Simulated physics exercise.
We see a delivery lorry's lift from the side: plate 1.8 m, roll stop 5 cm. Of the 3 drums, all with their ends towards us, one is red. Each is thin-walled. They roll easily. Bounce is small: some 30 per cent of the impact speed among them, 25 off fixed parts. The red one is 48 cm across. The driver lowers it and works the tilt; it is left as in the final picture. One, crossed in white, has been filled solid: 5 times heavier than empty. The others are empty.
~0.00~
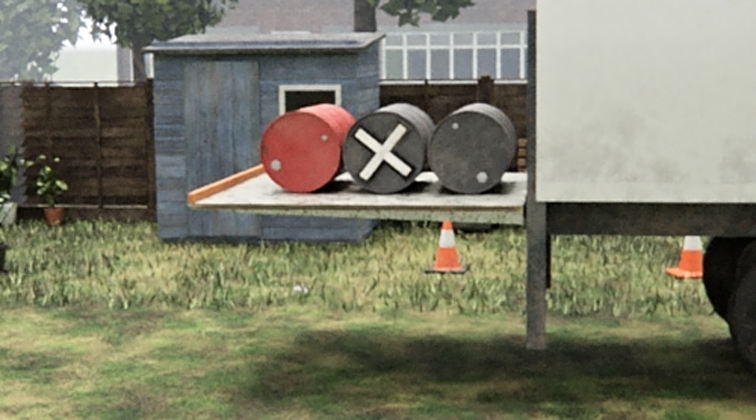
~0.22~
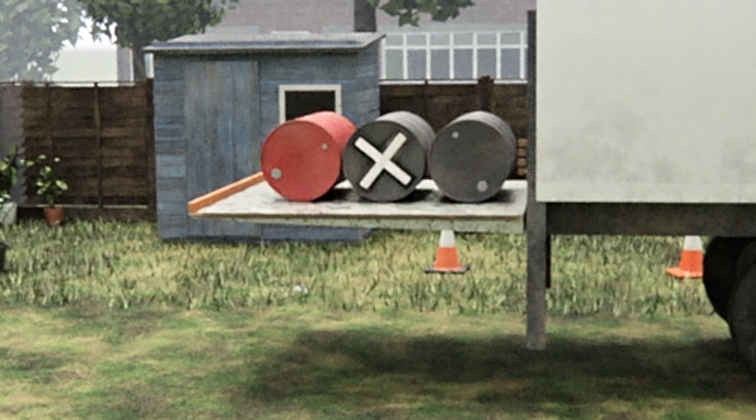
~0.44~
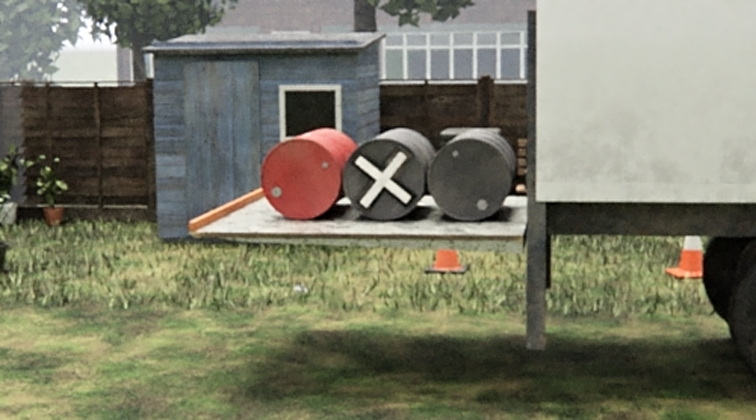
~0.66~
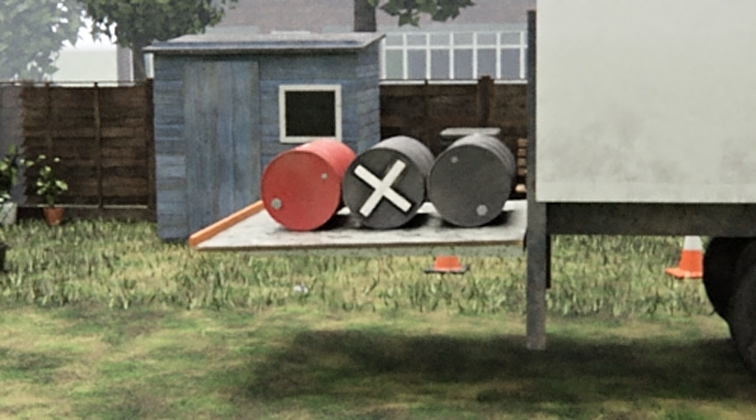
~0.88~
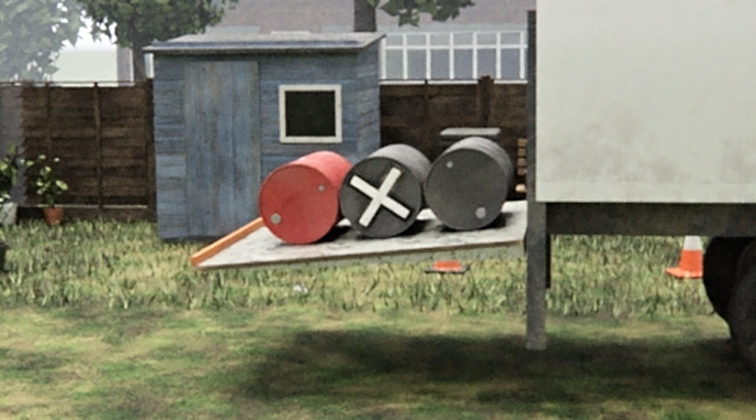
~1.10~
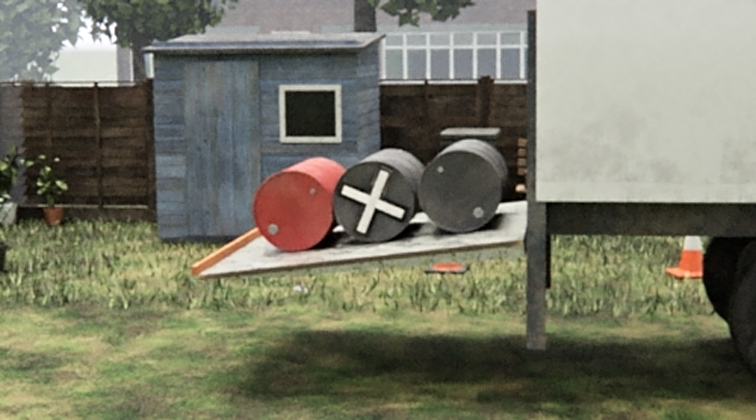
In a grassy yard beside a shed, a lorry's lift carrying a red drum and two dark ones sank, then tilted down to the left, and the drums rolled slightly down the slope.
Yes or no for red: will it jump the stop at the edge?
The red drum jumps the stop.
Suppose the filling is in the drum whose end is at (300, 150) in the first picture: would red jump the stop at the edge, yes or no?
In that case red no.
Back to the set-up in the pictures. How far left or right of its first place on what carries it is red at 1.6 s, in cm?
Red 25 left.
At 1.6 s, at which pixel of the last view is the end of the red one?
Near (258, 215).
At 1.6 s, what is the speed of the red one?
Roughly 0.6 m/s.
After 1.6 s, red is on the plate, 25 cm from the stop, rolling left; 0 gone from the plate.
After 2.3 s, red is over the stop and falling; 1 gone from the plate.
At rest (8.6 s), red is on the ground; 2 gone from the plate.
